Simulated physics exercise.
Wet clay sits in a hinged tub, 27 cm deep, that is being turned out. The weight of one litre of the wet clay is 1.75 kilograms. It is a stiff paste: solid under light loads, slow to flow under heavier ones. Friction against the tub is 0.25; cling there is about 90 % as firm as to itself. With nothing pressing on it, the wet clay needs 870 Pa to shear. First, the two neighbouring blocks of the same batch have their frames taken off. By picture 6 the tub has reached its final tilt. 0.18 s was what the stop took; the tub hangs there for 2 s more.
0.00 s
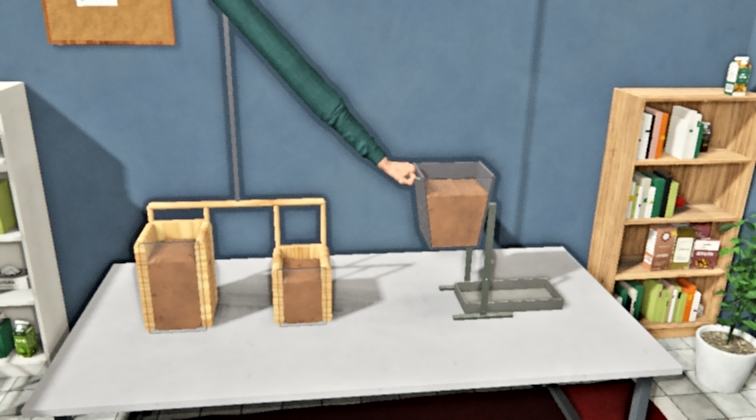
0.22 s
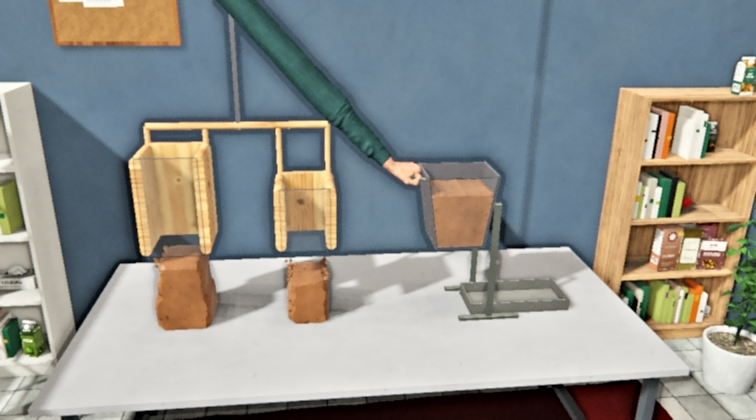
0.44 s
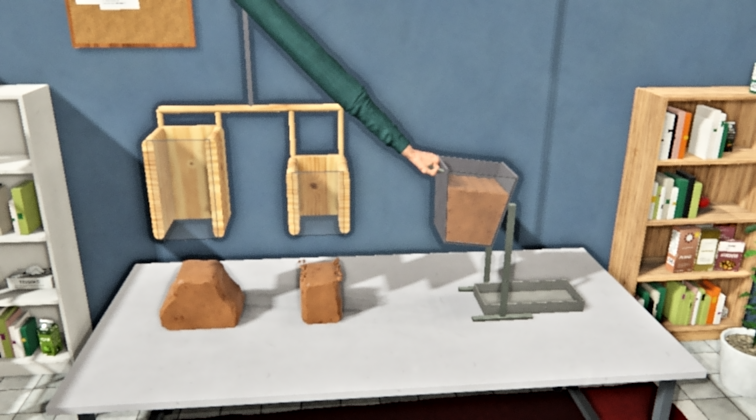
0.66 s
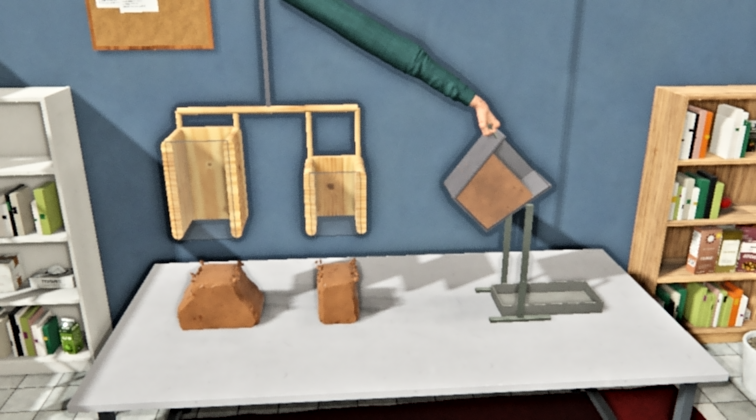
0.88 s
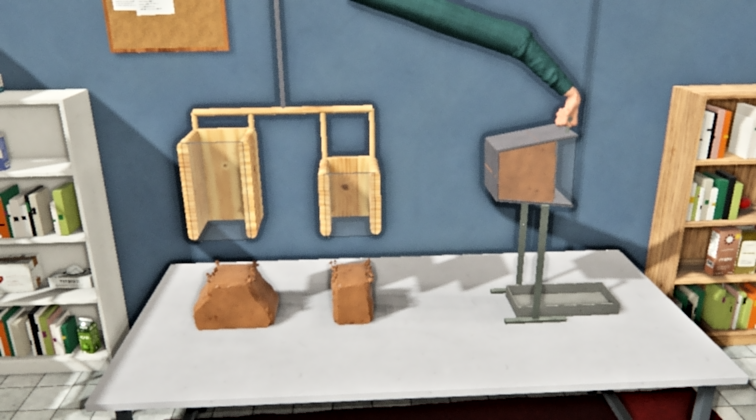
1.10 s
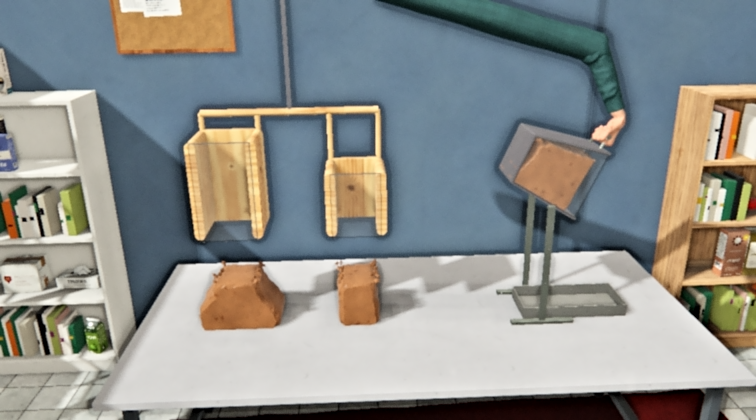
On a white table against a blue wall, two wooden molds lifted off brown blocks and the left block slumped lower, then a green-sleeved arm turned a clear tub of brown material over to the right.
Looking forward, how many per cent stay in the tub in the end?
About 7 %.
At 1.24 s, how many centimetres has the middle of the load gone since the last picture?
Shift: Some 7 cm.
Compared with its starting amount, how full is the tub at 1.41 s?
Around 35 per cent.
After 1.24 s, the tub is at 113 degrees and holds 85 %.
After 1.41 s, the tub is at 113 degrees and holds 37 %.
After 1.58 s, the tub is at 113 degrees and holds 13 %.
After 1.75 s, the tub is at 113 degrees and holds 7 %.
After 3.10 s, at the end, the tub is at 113 degrees and holds 7 %.
